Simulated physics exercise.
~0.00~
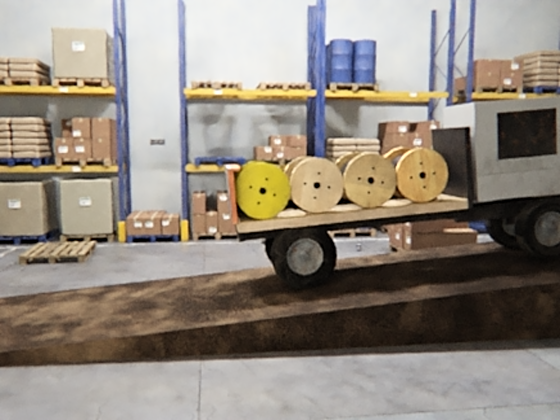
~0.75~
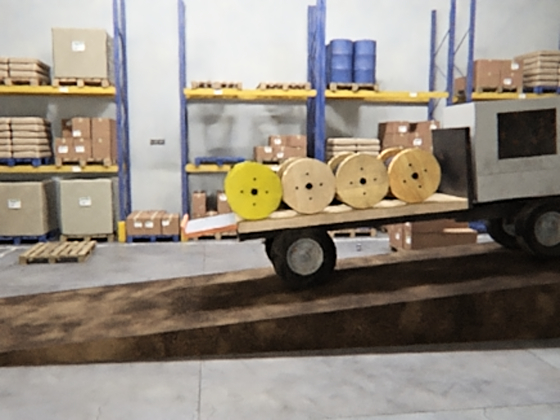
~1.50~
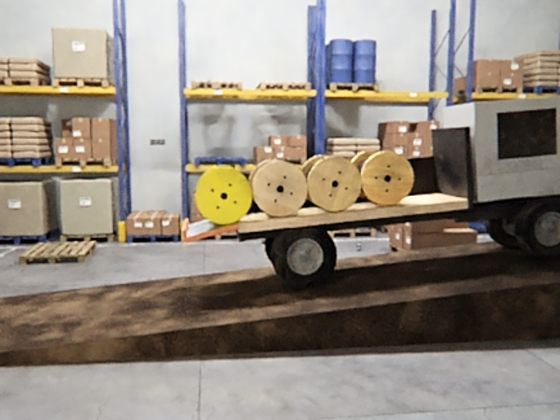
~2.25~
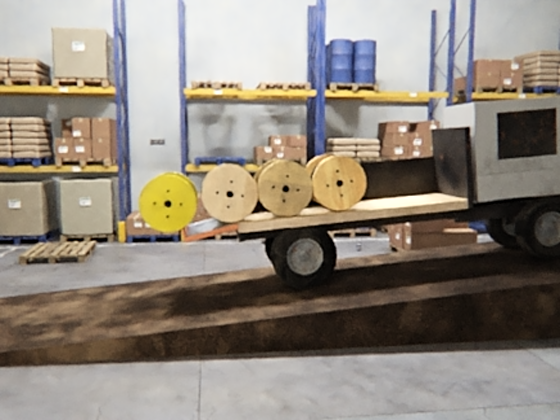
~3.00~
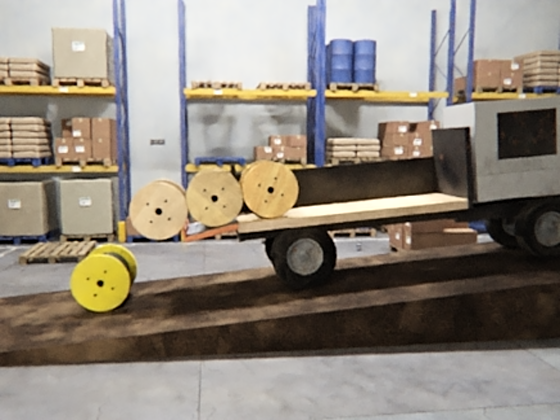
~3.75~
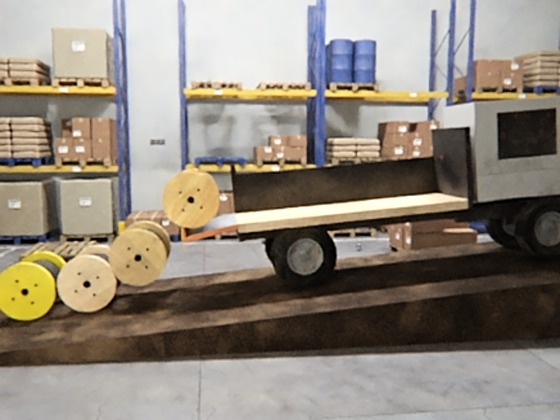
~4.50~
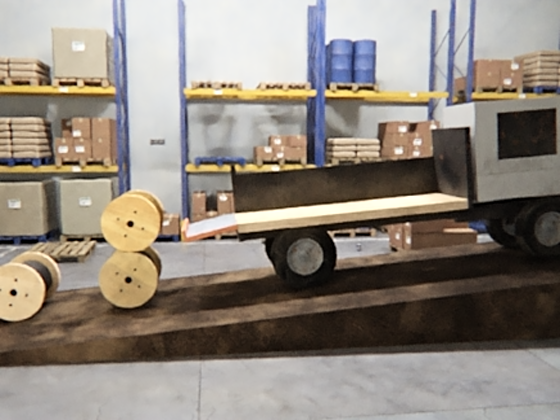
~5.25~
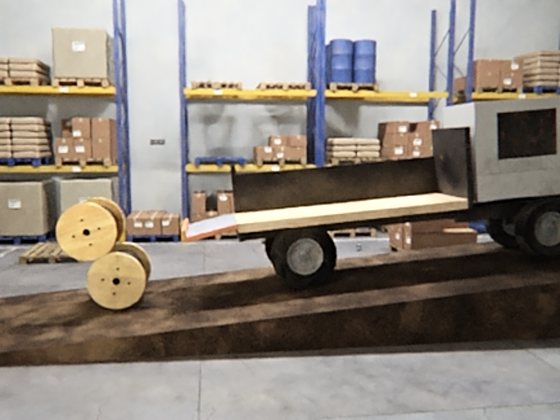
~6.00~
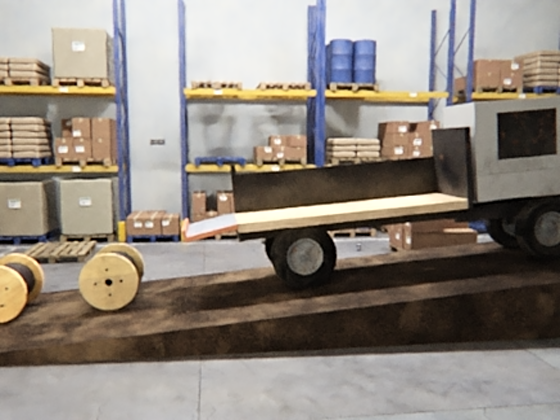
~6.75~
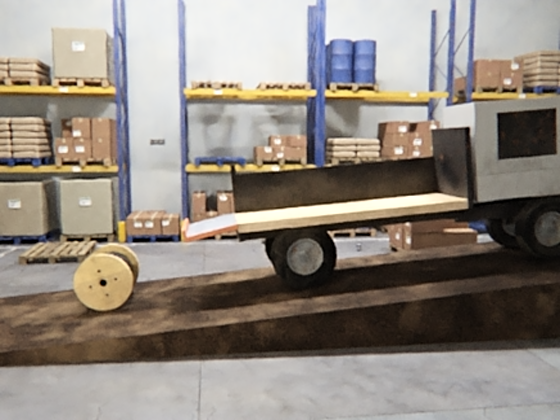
A pick-up on a slope drops its tailgate, and all four cable reels roll off left.
